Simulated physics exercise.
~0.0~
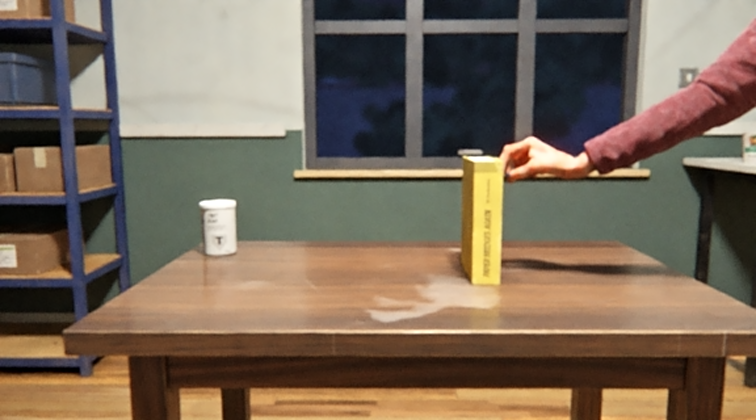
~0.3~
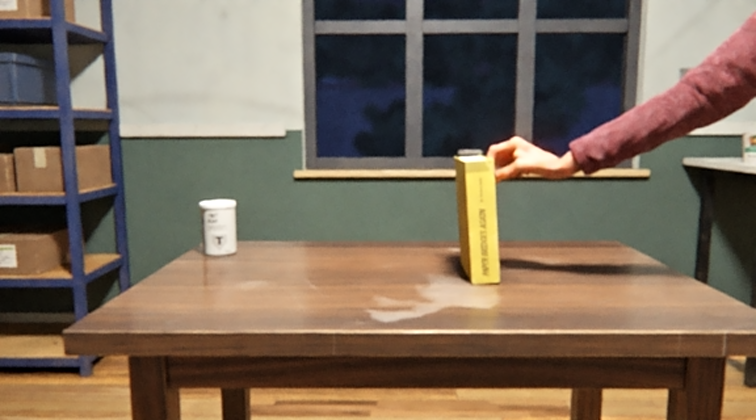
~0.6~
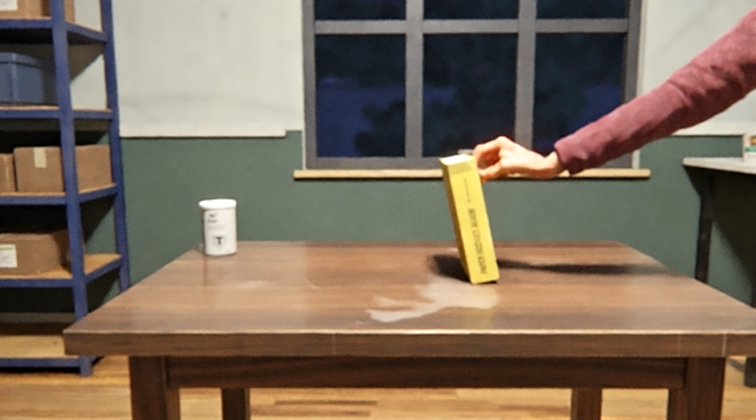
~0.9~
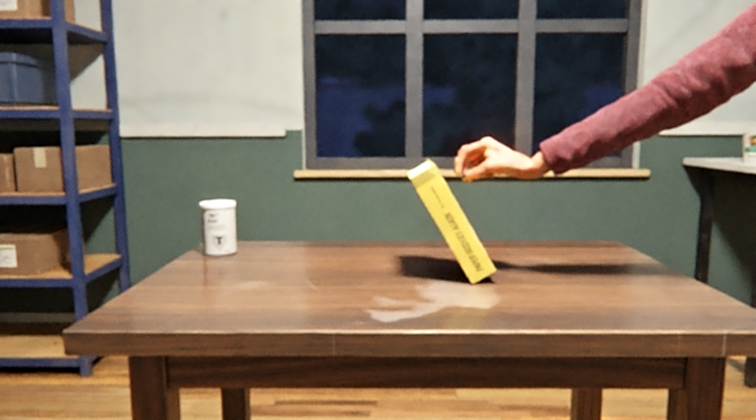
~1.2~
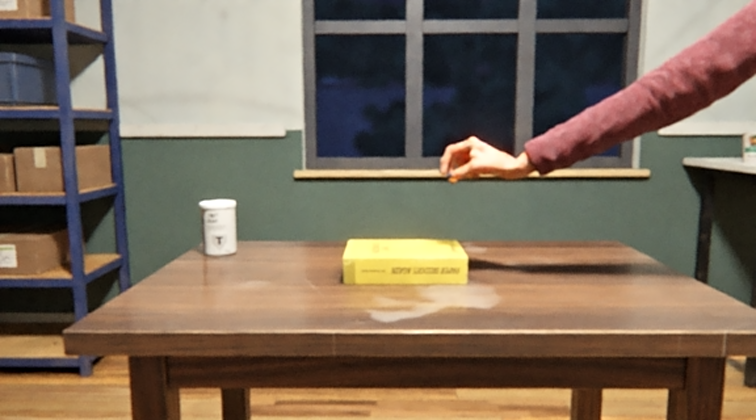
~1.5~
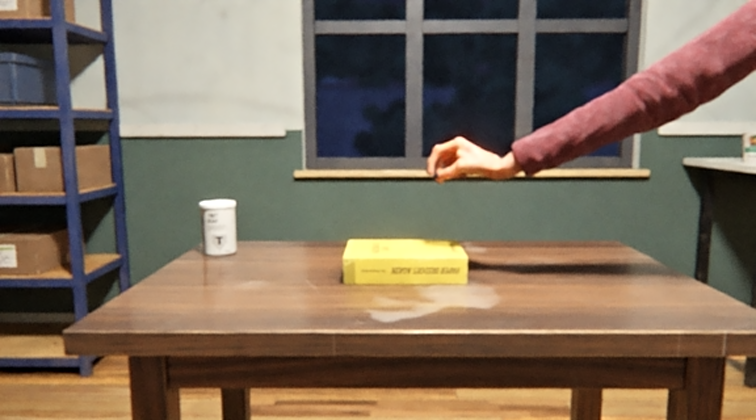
On a wooden table before a dark window, a hand pushes the top of an upright yellow book leftward until it leans, tips over and lands on its side, while a white tin stays put and the hand hovers above.
